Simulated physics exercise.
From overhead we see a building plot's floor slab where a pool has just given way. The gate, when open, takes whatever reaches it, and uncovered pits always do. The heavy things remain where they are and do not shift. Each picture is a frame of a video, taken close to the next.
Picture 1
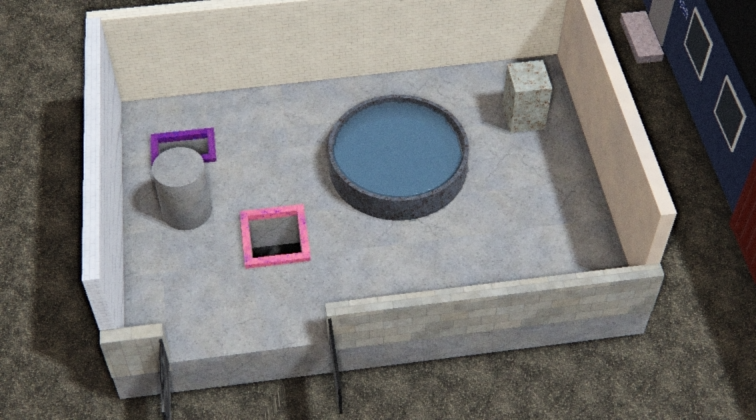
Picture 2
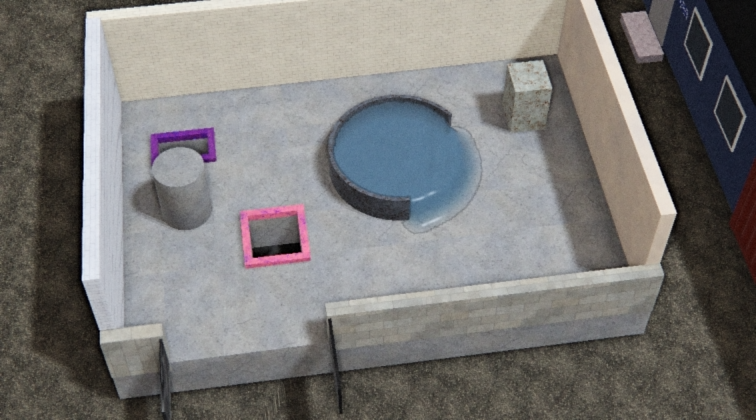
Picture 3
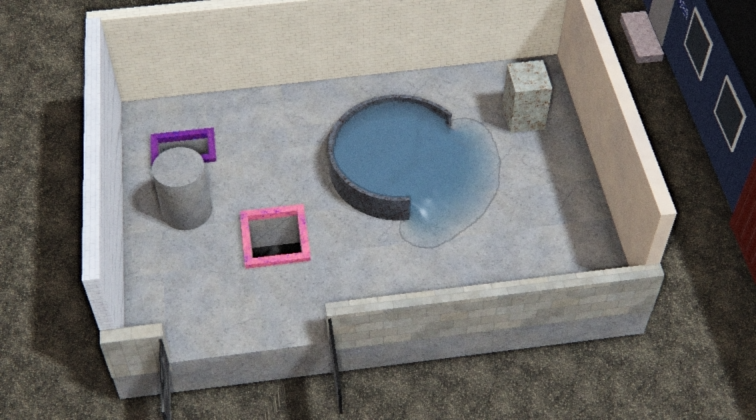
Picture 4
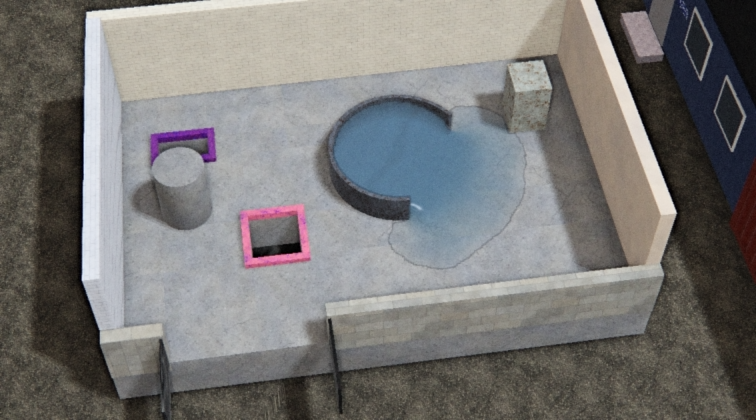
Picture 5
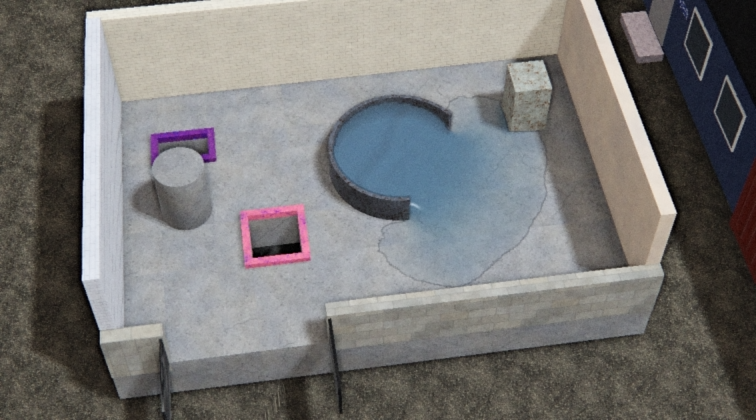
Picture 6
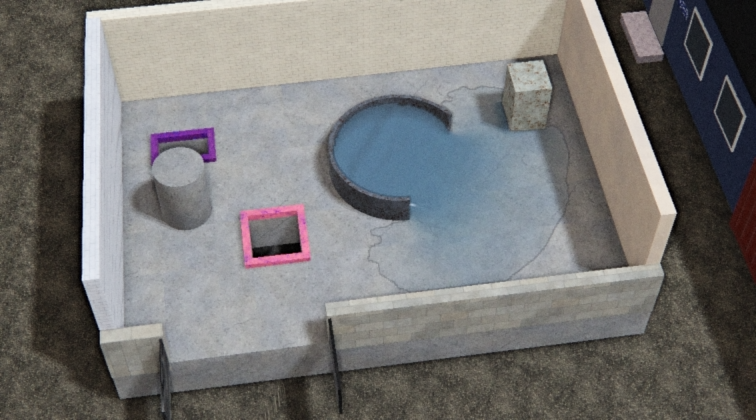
Water pouring from the broken right side of a round pool, spreading across a walled grey slab and around a stone block.
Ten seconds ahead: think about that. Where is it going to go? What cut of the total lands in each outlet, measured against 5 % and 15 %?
At the end, gate: Five to fifteen per cent; purple pit: Beneath five per cent; pink pit: Beneath five per cent.
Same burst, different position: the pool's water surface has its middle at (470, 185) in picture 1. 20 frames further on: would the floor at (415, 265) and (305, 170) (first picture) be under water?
Going point by point, I get drenched then high and dry.
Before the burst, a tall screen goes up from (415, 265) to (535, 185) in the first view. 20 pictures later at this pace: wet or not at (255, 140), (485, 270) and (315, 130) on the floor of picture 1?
Same order as asked - unsoaked, unsoaked, unsoaked.
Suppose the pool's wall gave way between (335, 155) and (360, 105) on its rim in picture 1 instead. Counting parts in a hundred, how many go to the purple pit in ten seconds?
Roughly, in per cent: Purple 8.
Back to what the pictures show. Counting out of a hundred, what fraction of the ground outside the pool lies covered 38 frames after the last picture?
I reckon 65 per cent or so.
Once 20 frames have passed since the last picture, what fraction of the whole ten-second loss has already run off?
About 0 per cent.
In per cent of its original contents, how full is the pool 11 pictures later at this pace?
I'd put it close to 38 percent.
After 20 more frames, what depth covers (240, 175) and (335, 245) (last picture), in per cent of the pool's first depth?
0 and 0 %, in that order.
A moment on, water covers 30 % of the floor; the gate 0 %, the purple pit 0 %, the pink pit 0 %.
Next, water covers 40 % of the floor; the gate 0 %, the purple pit 0 %, the pink pit 0 %.
Then, water covers 45 % of the floor; the gate 0 %, the purple pit 0 %, the pink pit 0 %.
Later, water covers 65 % of the floor; the gate 1 %, the purple pit 0 %, the pink pit 0 %.
In the end, water covers 95 % of the floor; the gate 7 %, the purple pit 0 %, the pink pit 0 %.
